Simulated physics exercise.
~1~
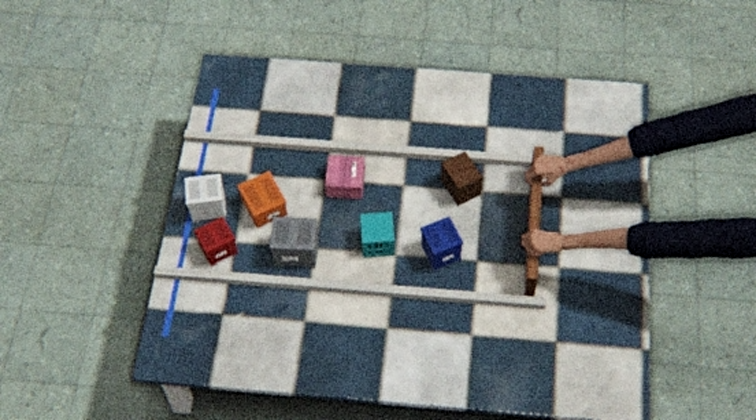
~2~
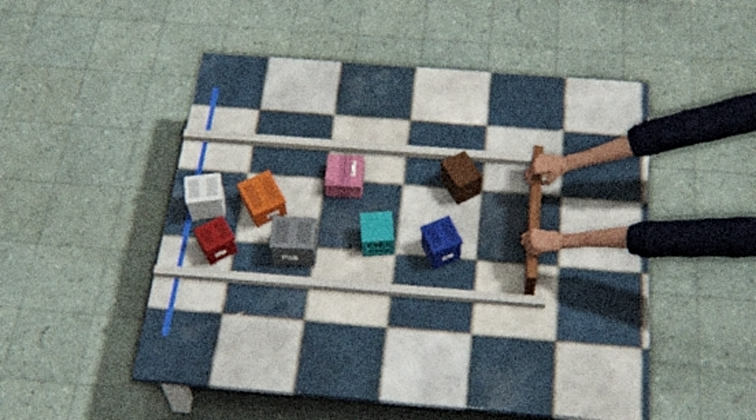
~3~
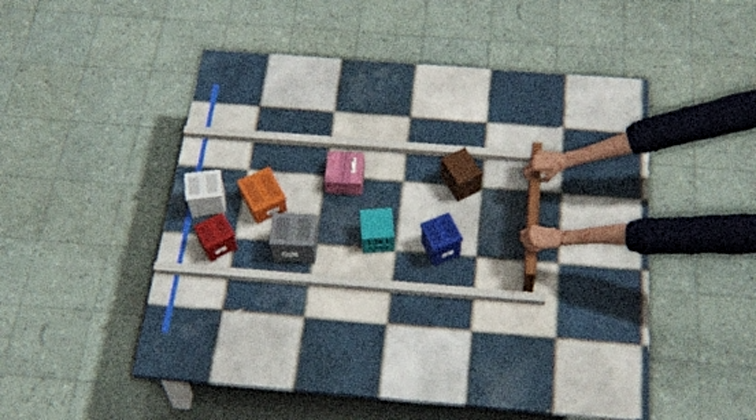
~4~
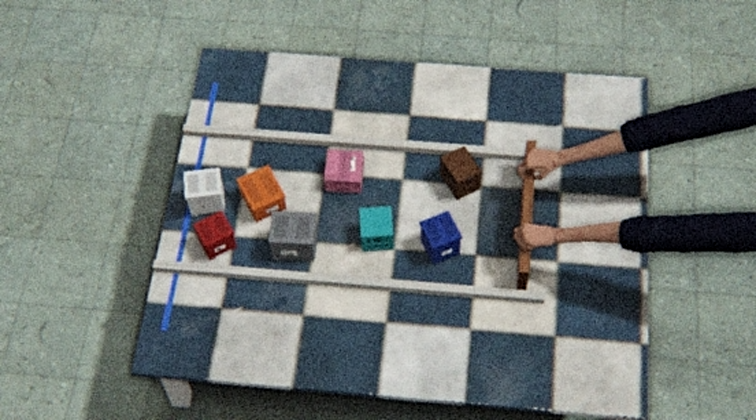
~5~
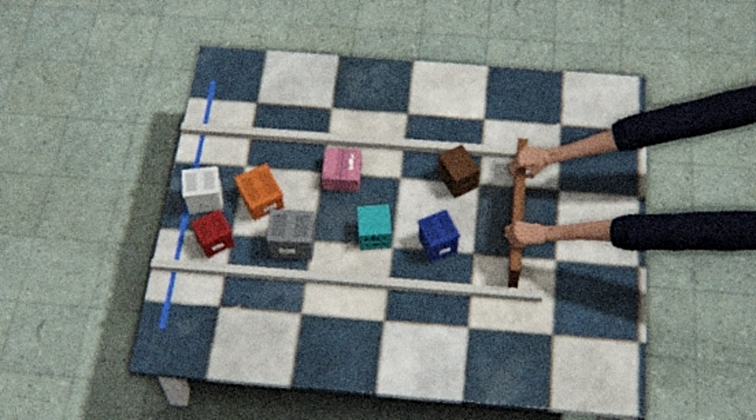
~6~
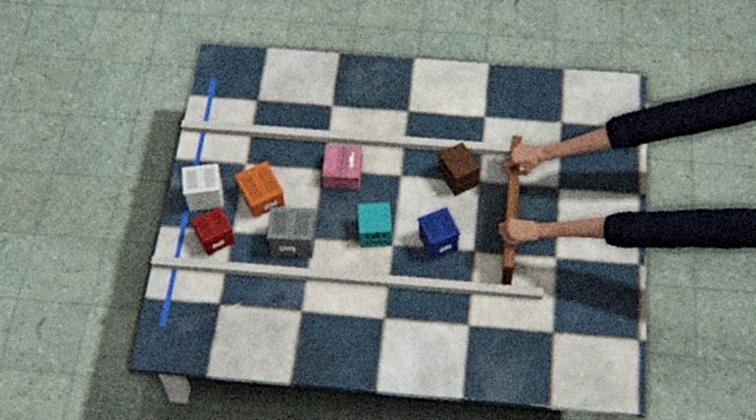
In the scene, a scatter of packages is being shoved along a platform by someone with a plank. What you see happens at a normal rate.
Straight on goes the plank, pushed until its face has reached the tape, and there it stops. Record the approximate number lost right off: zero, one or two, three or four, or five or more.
The edge claims more than four.
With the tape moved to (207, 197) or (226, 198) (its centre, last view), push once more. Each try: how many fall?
6, then 4.
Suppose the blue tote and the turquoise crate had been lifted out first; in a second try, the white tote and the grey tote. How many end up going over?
Tally of falls: 3 for the first try, 3 for the second.
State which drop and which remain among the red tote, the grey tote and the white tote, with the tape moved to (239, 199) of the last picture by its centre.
Short version: The red tote heads down, the grey tote heads down, the white tote heads down.
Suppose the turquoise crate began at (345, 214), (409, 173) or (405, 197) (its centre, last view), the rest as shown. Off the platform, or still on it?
Results in order: Over the edge; over the edge; not lost.
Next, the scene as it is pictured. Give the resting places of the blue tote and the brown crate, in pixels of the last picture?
You'll find the blue tote at roughly (168, 205) and the brown crate at roughly (184, 140).
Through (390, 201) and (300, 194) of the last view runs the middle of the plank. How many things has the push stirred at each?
At first I count 3, and then 8.
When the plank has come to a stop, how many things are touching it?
That number would be 2.
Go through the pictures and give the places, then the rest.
In the first frame, white tote (206, 199); red tote (217, 242); orange tote (263, 200); plank (534, 221); tape (192, 206).
In the second frame, red tote (216, 241); turquoise crate (377, 234).
In the third frame, orange tote (263, 196); brown crate (461, 175).
In the fourth frame, white tote (205, 193); plank (526, 215).
In the fifth frame, red tote (213, 235); blue tote (438, 237).
In the sixth frame, white tote (203, 188); red tote (214, 232); orange tote (261, 190); plank (512, 210); tape (190, 196).
Early on, none off yet; white tote at rest near (203, 188); red tote at rest near (214, 232); orange tote at rest near (261, 190).
A while later, none off yet; white tote at rest near (203, 188); red tote travelled a little near (201, 233); orange tote travelled a little near (255, 187).
Further along, one off so far; white tote leaning well over near (146, 199); red tote in the air near (127, 284); orange tote travelled well along near (180, 177).
Finally, the number that fall off is five or more; lost, turquoise crate, pink parcel, grey tote, orange tote, red tote and white tote.
